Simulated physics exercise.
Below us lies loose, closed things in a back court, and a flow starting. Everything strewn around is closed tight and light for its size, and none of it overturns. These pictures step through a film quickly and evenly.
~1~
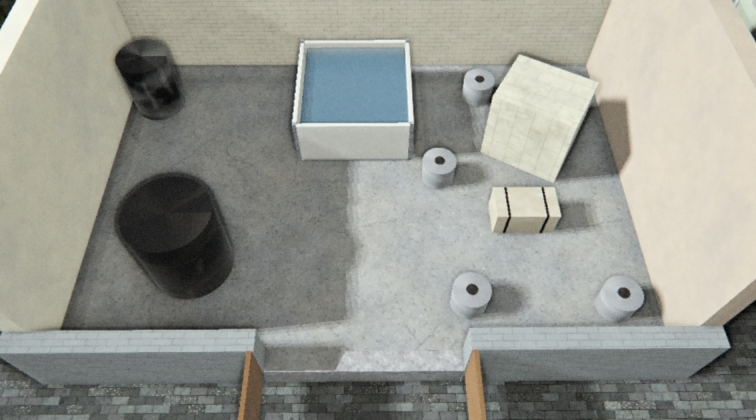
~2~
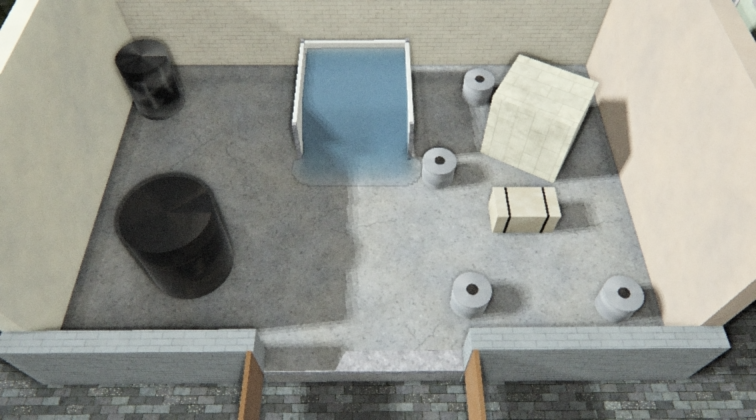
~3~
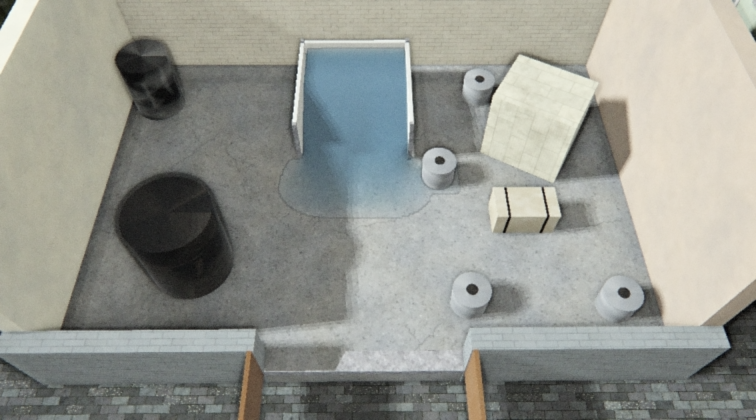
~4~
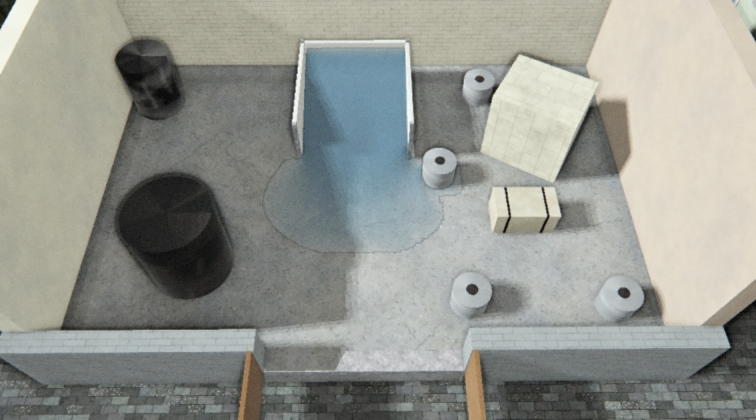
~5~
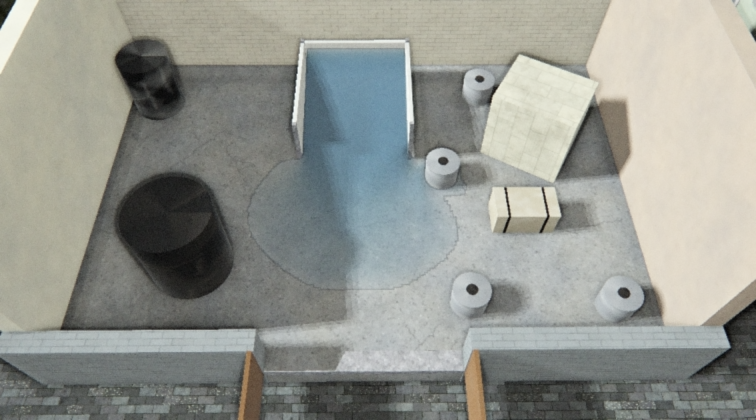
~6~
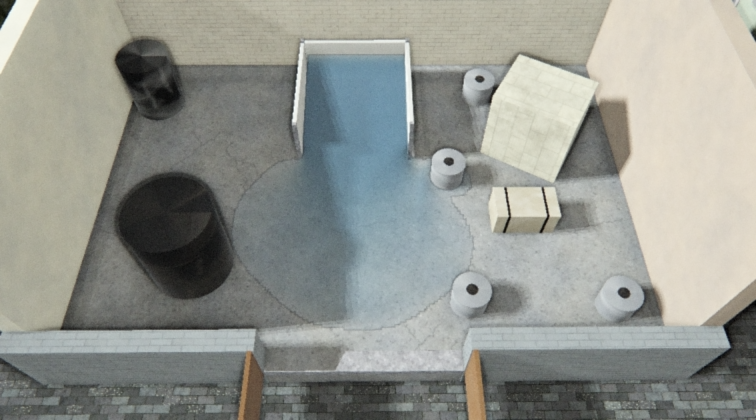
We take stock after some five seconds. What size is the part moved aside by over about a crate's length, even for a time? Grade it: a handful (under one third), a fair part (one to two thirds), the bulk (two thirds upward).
A fair part.
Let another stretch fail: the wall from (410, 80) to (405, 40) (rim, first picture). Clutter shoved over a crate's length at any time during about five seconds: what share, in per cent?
That works out to some 60 %.
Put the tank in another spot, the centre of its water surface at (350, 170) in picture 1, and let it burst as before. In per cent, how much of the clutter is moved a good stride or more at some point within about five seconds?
My guess is about 0 percent of them.
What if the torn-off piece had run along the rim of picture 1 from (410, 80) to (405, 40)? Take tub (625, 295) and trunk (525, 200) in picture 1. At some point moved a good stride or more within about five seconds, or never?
In the order given: Travelled that far, stayed within that.
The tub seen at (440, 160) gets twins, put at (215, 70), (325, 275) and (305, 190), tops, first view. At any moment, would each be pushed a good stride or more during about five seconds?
The first sits tight, the second travels far, the third travels far.
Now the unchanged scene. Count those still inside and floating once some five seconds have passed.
Tally: 1.
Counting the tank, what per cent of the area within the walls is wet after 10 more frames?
My guess is around 45 per cent.
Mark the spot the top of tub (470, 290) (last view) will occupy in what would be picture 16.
(564, 312).
A moment on, 0 of 5 are well off their spots; 0 afloat.
Next, 1 of 5 are well off their spots; 1 afloat.
Later, 2 of 5 are well off their spots; 1 afloat.
In the end, 2 of 5 are well off their spots, and 2 have been at some point; 1 afloat.
